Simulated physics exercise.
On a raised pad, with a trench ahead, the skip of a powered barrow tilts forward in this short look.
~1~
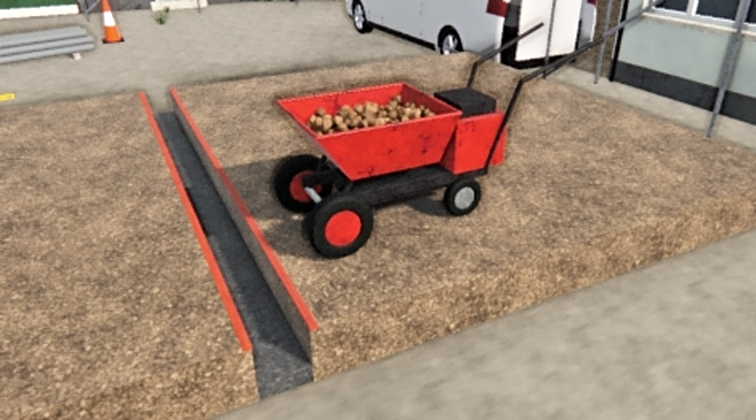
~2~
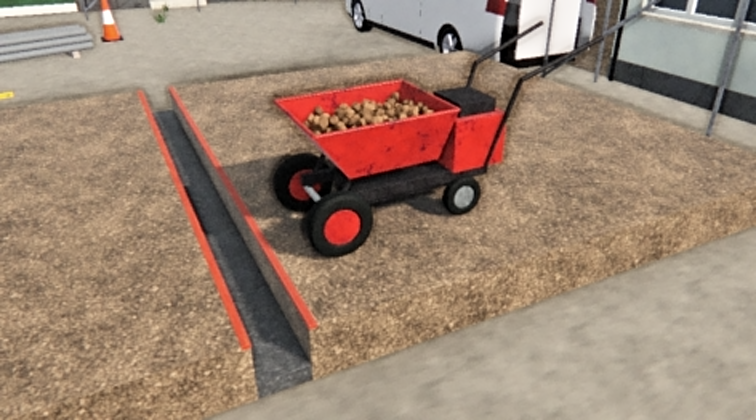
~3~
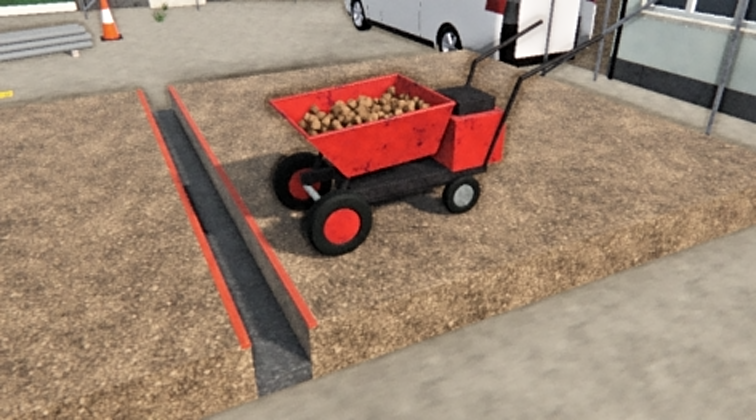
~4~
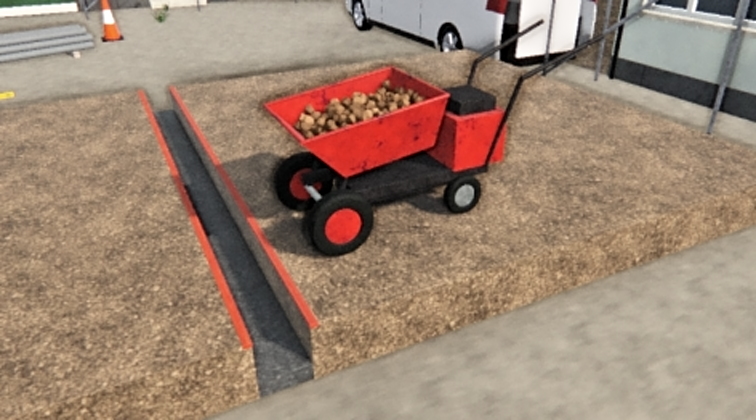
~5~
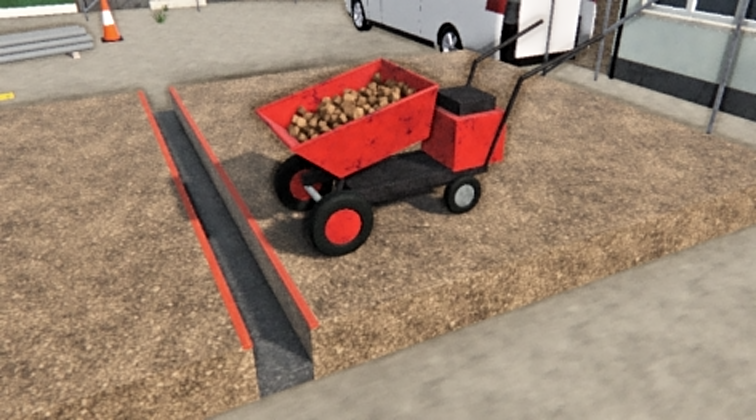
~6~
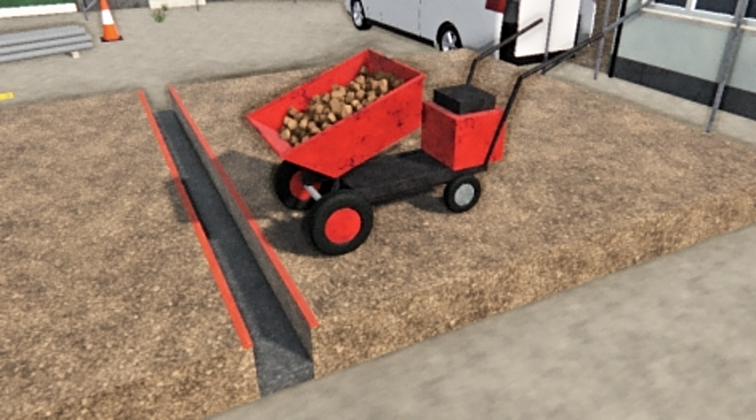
A red powered barrow's skip, loaded with brown clods, tilts forward beside a narrow trench.
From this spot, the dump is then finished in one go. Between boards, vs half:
Less.
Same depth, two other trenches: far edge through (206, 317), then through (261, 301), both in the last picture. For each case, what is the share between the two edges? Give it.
Well, it'd be something like 70 per cent the first time and 10 per cent the second.
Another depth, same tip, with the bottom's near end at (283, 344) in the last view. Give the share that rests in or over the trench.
It lands somewhere near 20 percent.
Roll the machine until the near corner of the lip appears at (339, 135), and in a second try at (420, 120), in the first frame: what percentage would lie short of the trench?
0 % then 60 %.
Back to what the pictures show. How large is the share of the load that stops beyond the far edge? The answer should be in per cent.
I'd put it at around 70 percent.
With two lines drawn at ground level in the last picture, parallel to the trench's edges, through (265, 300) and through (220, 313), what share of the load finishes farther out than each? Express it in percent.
I'd put it near 90 in a hundred, then near 60 in a hundred.
Just after the last frame, skip tipped steeply; every one in the skip.
A moment on, skip tipped right over; roughly half in the skip; about a tenth in or heaped over the trench; roughly a third beyond it; about a tenth falling.
Further on, skip tipped right over; just a few in the skip; roughly a quarter in or heaped over the trench; the larger part beyond it.
When it is over, skip tipped right over; roughly a quarter in or heaped over the trench; roughly two thirds beyond it.
